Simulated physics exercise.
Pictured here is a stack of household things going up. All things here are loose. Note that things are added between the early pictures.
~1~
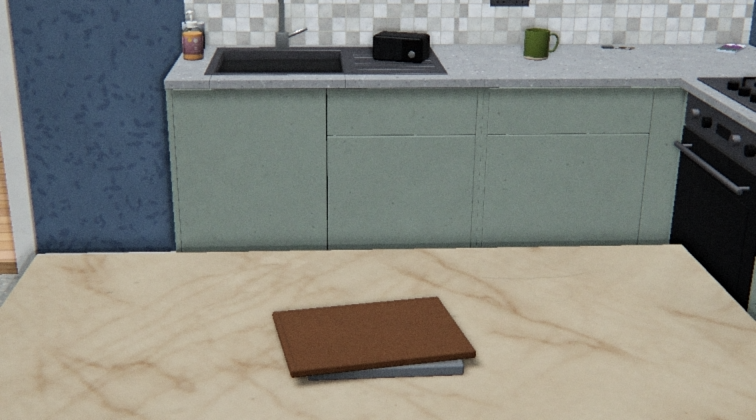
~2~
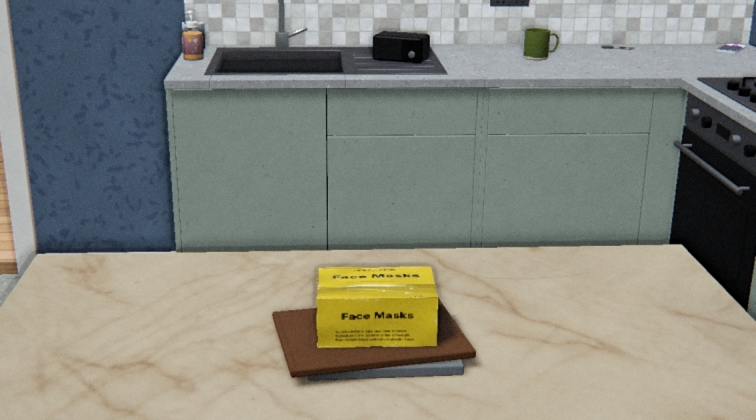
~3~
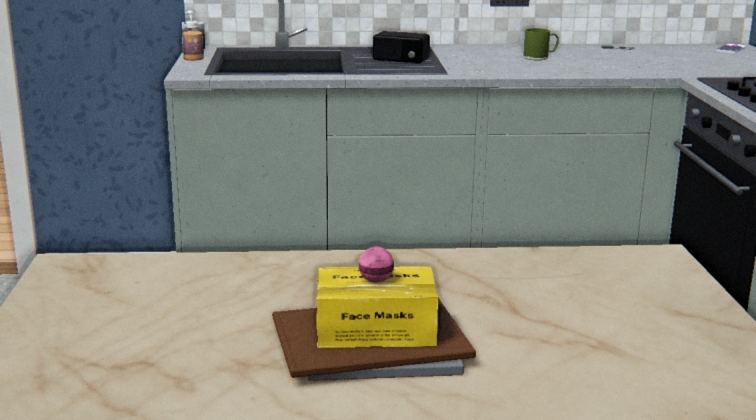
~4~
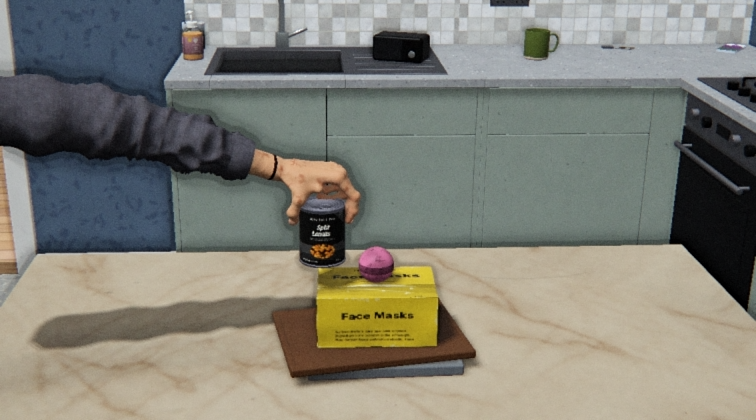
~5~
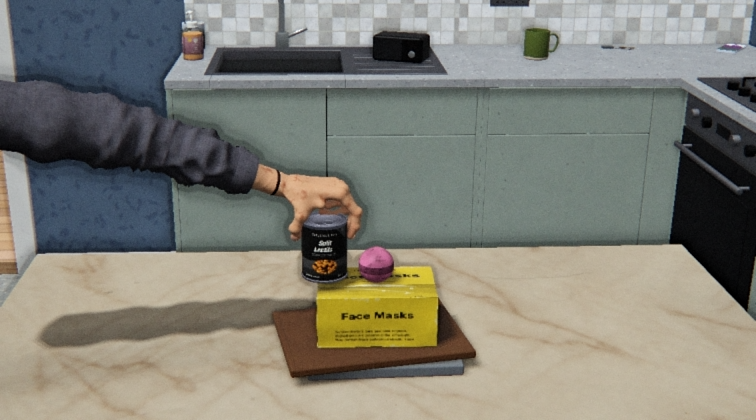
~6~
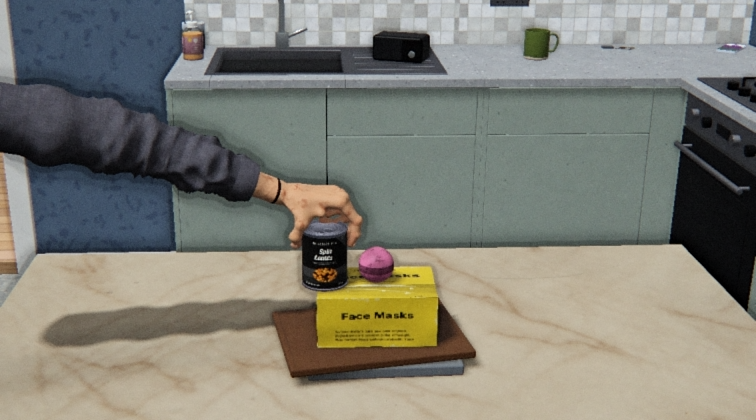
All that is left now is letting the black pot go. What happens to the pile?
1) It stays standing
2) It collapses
It stays standing (1).
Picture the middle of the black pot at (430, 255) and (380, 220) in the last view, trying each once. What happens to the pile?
Try one: Stable. Try two: Collapse.
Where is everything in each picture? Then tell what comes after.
In the first frame, the last thing is not in view yet.
In the second frame, the last thing is not in view yet.
In the third frame, the last thing is not in view yet; pink ball (376, 265).
The fourth frame shows coming down; black pot (322, 232).
The fifth frame shows coming down; black pot (325, 247); pink ball (376, 265).
The sixth frame shows set down, still held; black pot (325, 255).
Then, 0.20 s past the last view, nothing moves.
Then, 0.50 s past the last view, black pot resting near (324, 256).
Finally, all 5 still in place. Final places as the last picture's camera would see them, black pot near (324, 256). The pile holds.
